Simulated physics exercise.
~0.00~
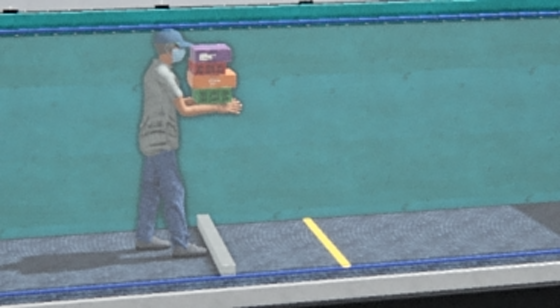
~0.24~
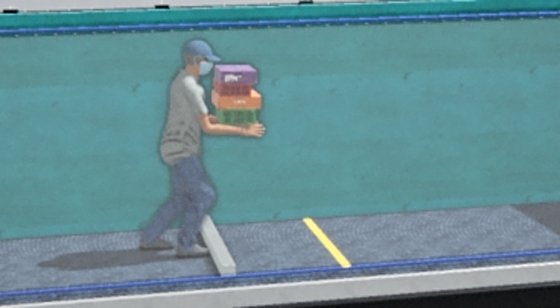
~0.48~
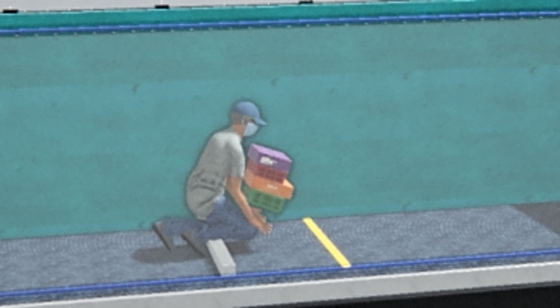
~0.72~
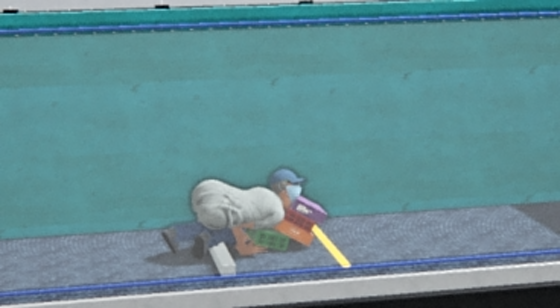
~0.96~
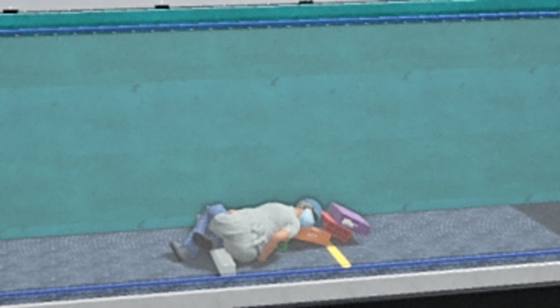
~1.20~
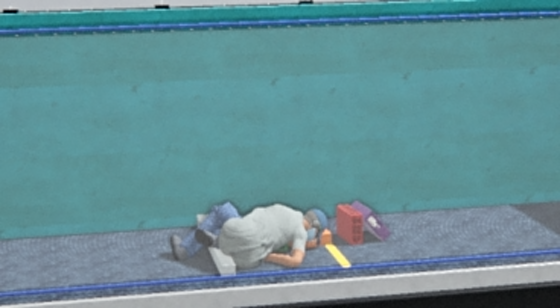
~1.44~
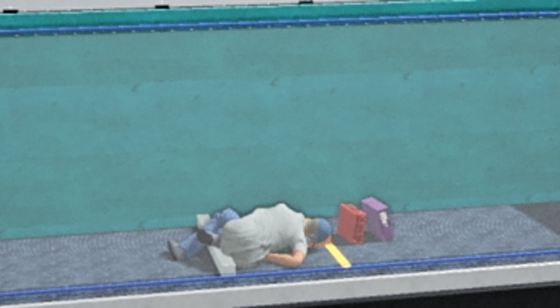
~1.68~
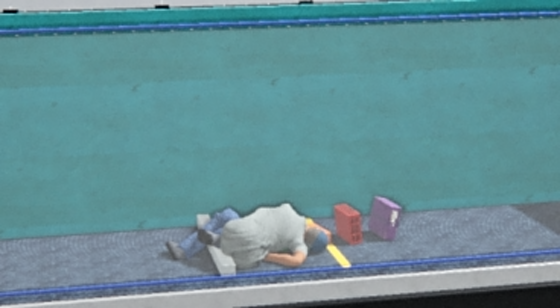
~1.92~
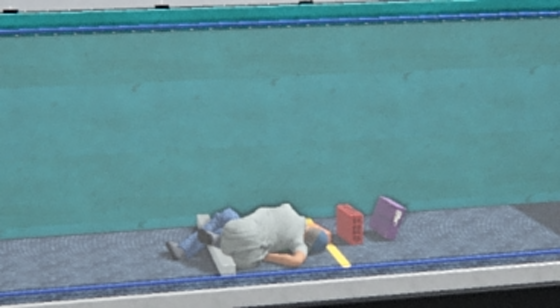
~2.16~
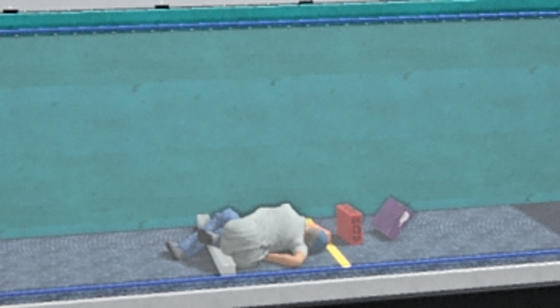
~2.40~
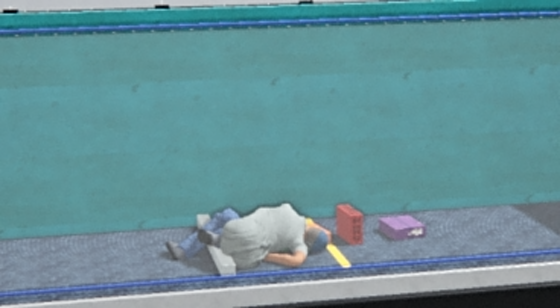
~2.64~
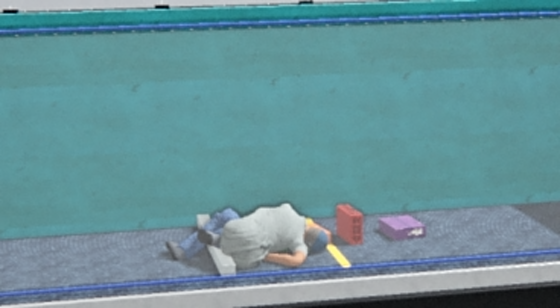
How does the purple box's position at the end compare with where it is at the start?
At the start the purple box is on top of the stack held in the person's arms. At the end it lies on the floor farther to the right, past the yellow line and the upright red box.
